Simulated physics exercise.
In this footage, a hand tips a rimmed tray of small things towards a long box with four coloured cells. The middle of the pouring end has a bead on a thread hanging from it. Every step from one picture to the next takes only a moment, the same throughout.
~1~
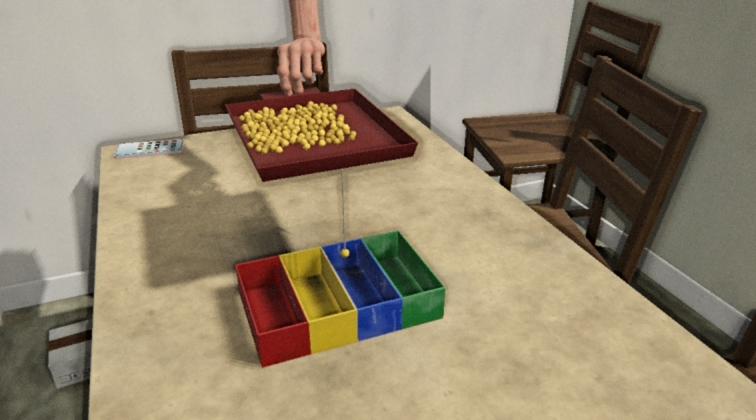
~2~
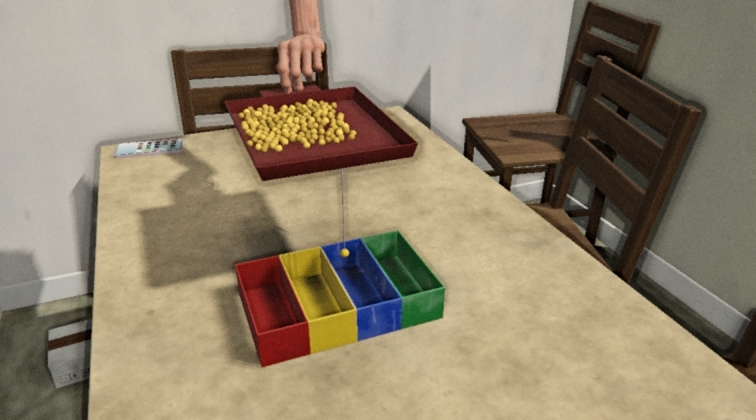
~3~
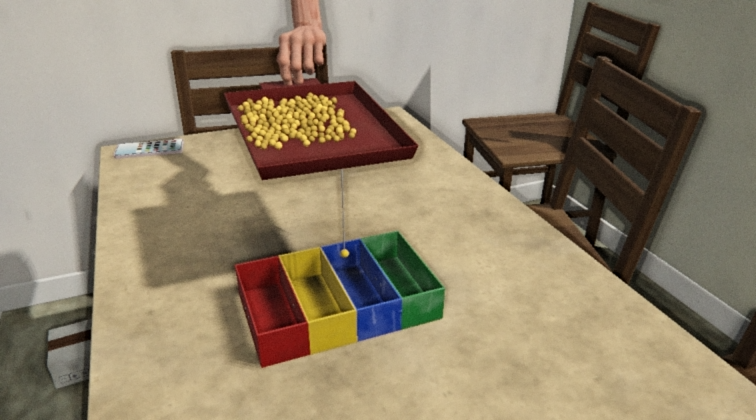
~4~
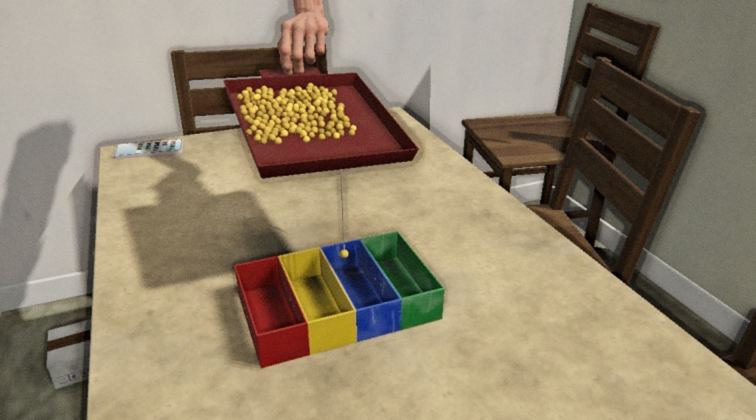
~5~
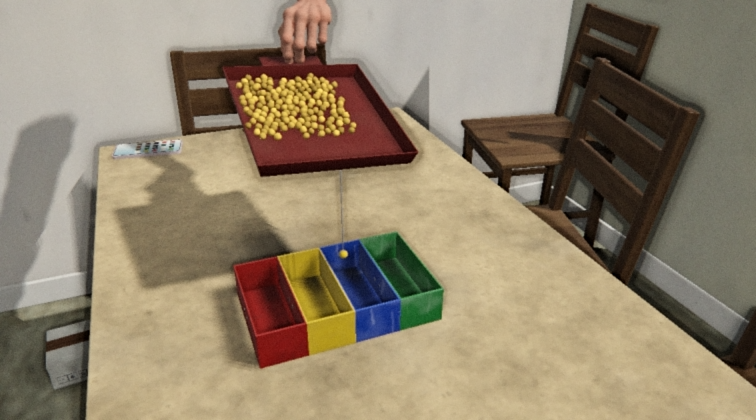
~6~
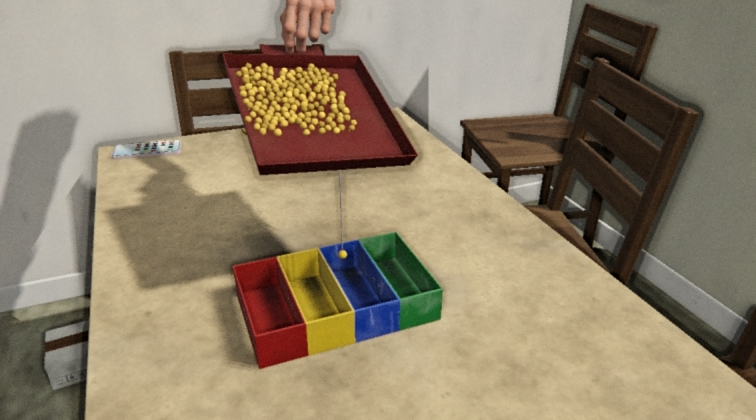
A hand raises the back of a red tray of yellow balls, tilting it gradually.
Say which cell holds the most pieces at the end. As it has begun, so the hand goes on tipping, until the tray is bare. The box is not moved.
At the end the green cell holds the most.
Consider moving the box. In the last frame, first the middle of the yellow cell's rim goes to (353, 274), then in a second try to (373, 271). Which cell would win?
Taking the two placings in order, you'd get the cell in blue and then blue.
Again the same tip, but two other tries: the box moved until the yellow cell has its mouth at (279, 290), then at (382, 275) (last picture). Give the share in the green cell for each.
The first try gives 30 per cent, the second 0 per cent.
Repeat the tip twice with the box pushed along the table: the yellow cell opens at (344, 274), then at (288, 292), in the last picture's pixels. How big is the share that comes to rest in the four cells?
It would be roughly 90 per cent in the first placement and roughly 50 per cent in the second.
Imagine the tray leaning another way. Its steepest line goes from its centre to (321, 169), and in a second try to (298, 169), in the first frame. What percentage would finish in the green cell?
Well, 0 percent for one and then 0 percent for the other.
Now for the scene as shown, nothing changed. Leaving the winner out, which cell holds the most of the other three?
Second place goes to the blue one.
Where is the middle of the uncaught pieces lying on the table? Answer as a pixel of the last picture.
Close to (457, 295).
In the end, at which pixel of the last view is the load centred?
Once it all stops, the middle lies near (398, 298).
Soon, tray tipped steeply; most on the tray; a stray few in the green cell; a small part falling or outside the box.
A while on, tray tipped past a quarter turn; about two thirds on the tray; a small part in the green cell; a stray few in the blue cell; about a quarter falling or outside the box.
Towards the end, tray tipped past a quarter turn; about half in the green cell; about a quarter in the blue cell; a stray few in the yellow cell; a stray few in the red cell; about a quarter falling or outside the box.
Finally, tray tipped past a quarter turn; about half in the green cell; about a quarter in the blue cell; a stray few in the yellow cell; a stray few in the red cell; about a quarter outside the box.
